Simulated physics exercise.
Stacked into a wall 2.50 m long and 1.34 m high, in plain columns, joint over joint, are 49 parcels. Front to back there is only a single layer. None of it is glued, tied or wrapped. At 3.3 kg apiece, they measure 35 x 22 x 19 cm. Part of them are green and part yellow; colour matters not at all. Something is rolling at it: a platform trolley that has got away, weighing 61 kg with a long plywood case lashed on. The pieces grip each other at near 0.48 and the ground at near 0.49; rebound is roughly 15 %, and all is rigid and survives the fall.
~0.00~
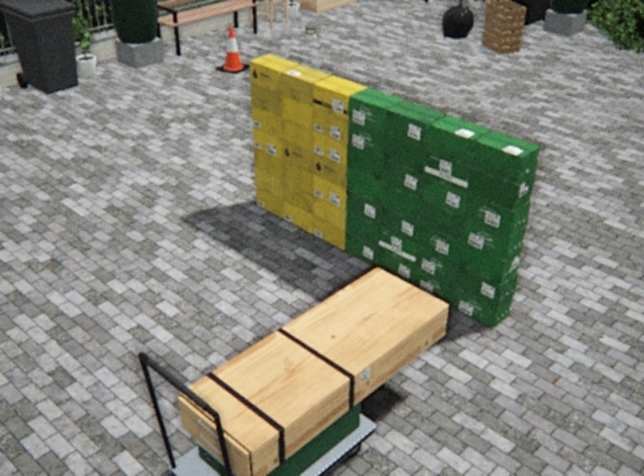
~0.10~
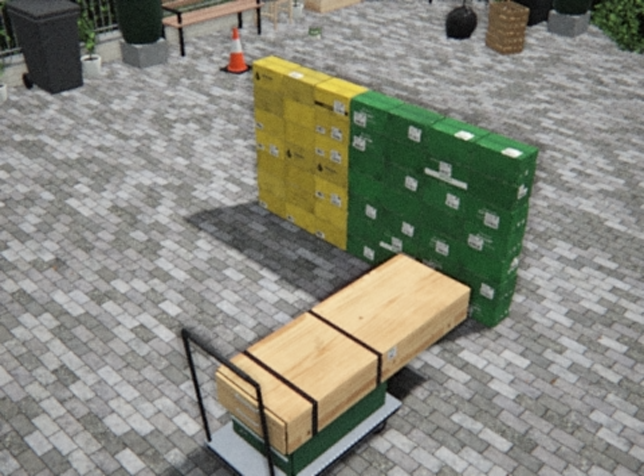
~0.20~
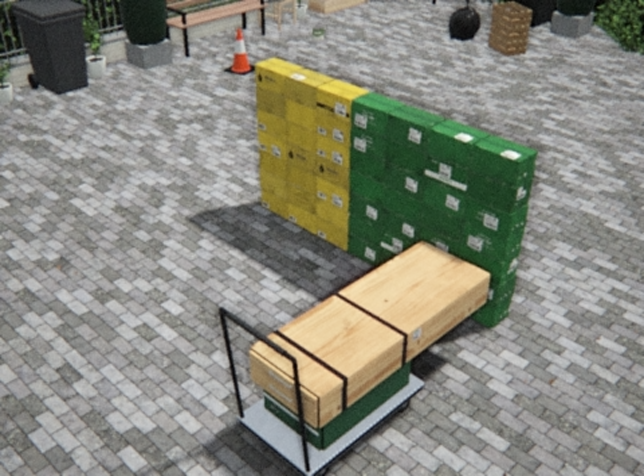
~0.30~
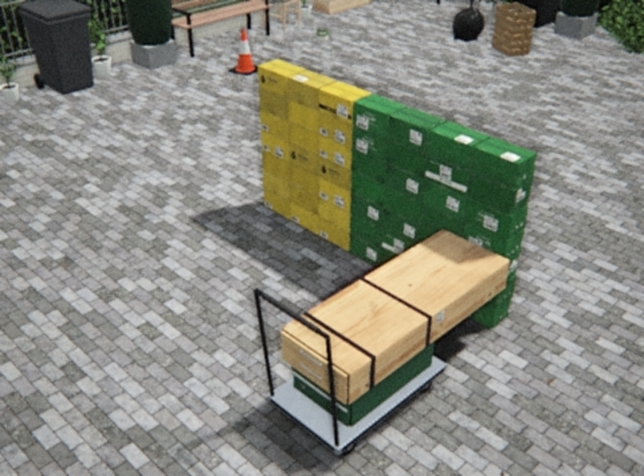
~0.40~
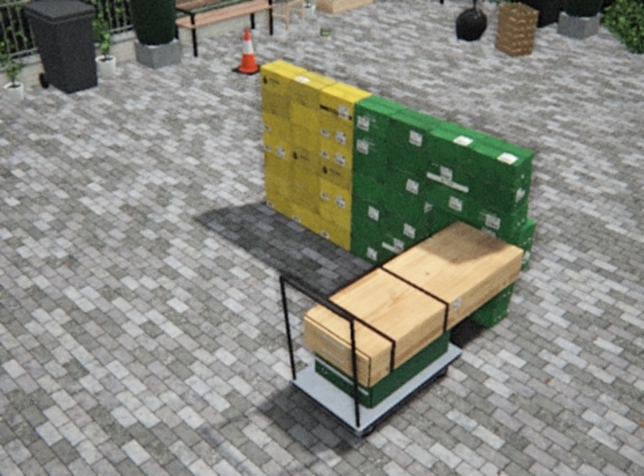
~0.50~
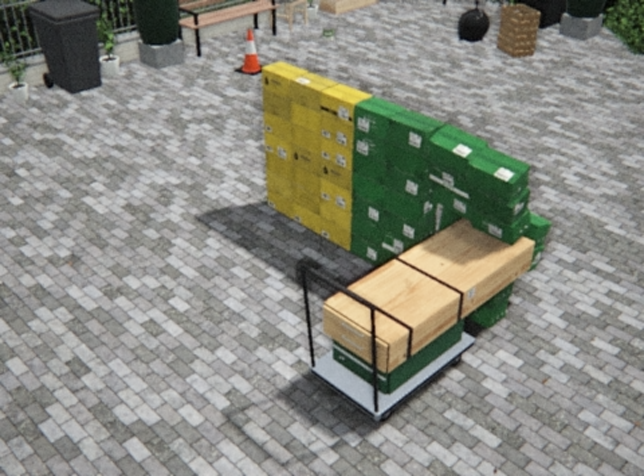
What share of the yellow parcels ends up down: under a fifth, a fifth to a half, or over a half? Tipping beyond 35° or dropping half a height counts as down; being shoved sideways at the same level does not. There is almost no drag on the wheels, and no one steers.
Under a fifth.
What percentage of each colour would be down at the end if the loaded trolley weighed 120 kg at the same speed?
Down at the end: Yellow 0 per cent, green 40 per cent.
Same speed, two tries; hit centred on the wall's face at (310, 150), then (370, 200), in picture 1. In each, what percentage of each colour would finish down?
For yellow it's 30 then 20 per cent, for green 0 then 40 per cent.
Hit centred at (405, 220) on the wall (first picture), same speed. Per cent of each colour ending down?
Yellow 0 %, green 60 %.
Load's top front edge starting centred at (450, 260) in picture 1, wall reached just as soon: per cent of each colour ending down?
You'd end up with yellow at 0 per cent down and green at 40 per cent.
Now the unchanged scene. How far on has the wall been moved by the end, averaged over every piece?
It comes out to something like 20 centimetres.
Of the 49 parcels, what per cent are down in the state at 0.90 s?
20 per cent at that moment.
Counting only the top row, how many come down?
Count: 2.
By 0.66 s, load 57 cm past the wall's line, still rolling; none of the 21 yellow parcels down (10 of 49 in all colours); top yellow parcel unmoved; top green parcel tilted 41°, 20 cm lower.
By 0.90 s, load 87 cm past the wall's line, still rolling; none of the 21 yellow parcels down (10 of 49 in all colours); top yellow parcel unmoved; top green parcel on its side.
By 1.46 s, load 1.28 m past the wall's line, still rolling; none of the 21 yellow parcels down (10 of 49 in all colours); top yellow parcel unmoved; top green parcel on its side.
When it is over (2.9 s), load 1.45 m past the wall's line, stopped; none of the 21 yellow parcels down (10 of 49 in all colours); top yellow parcel unmoved; top green parcel on its side. That is 0 per cent. In pixels of the last frame, middles, top yellow parcel near (346, 105), top green parcel near (556, 221).
